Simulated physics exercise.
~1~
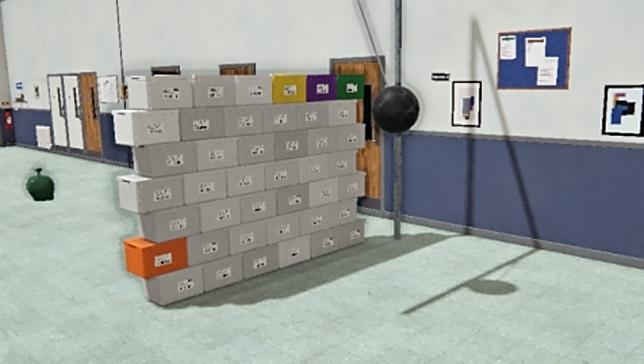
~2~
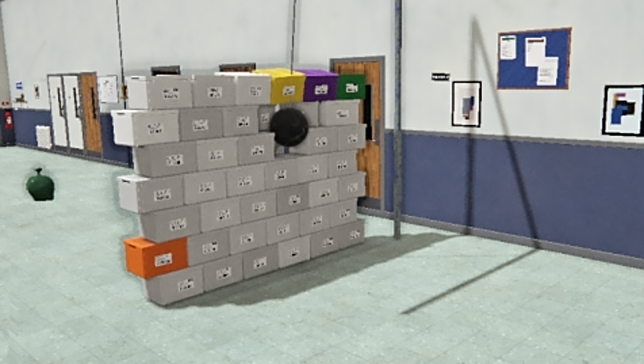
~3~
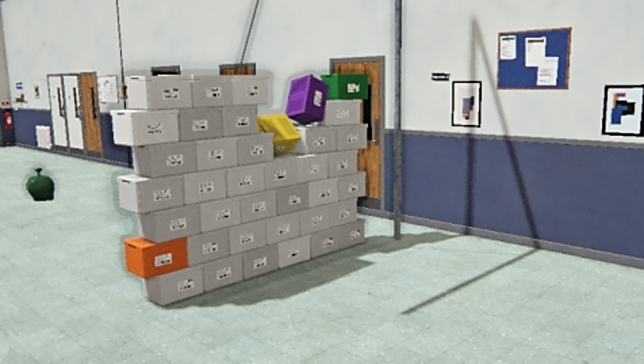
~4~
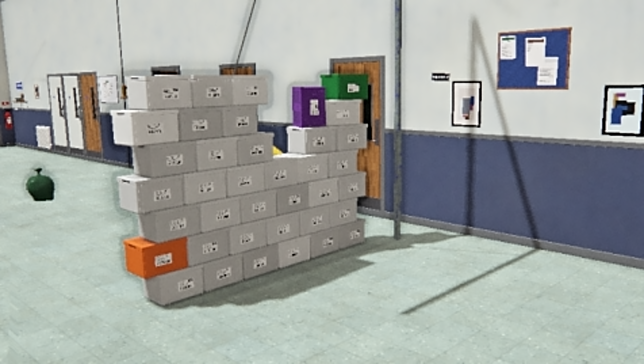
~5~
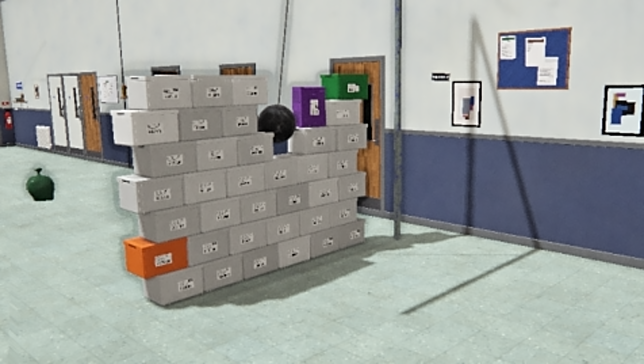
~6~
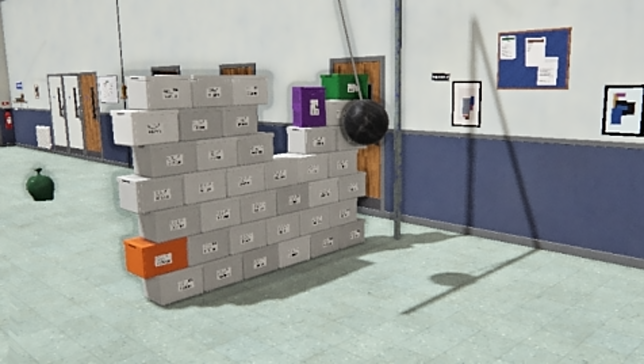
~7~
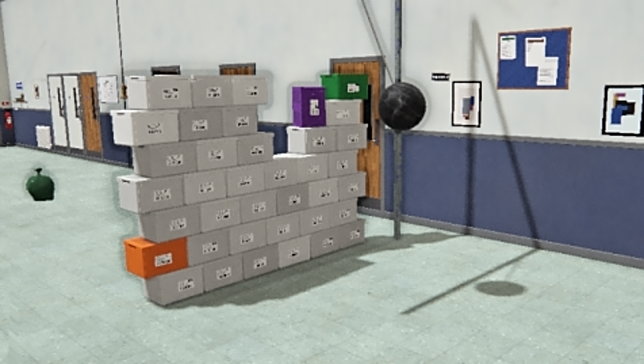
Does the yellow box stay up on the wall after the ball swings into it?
No, the yellow box does not stay up. It tips over and drops out of sight behind the wall.
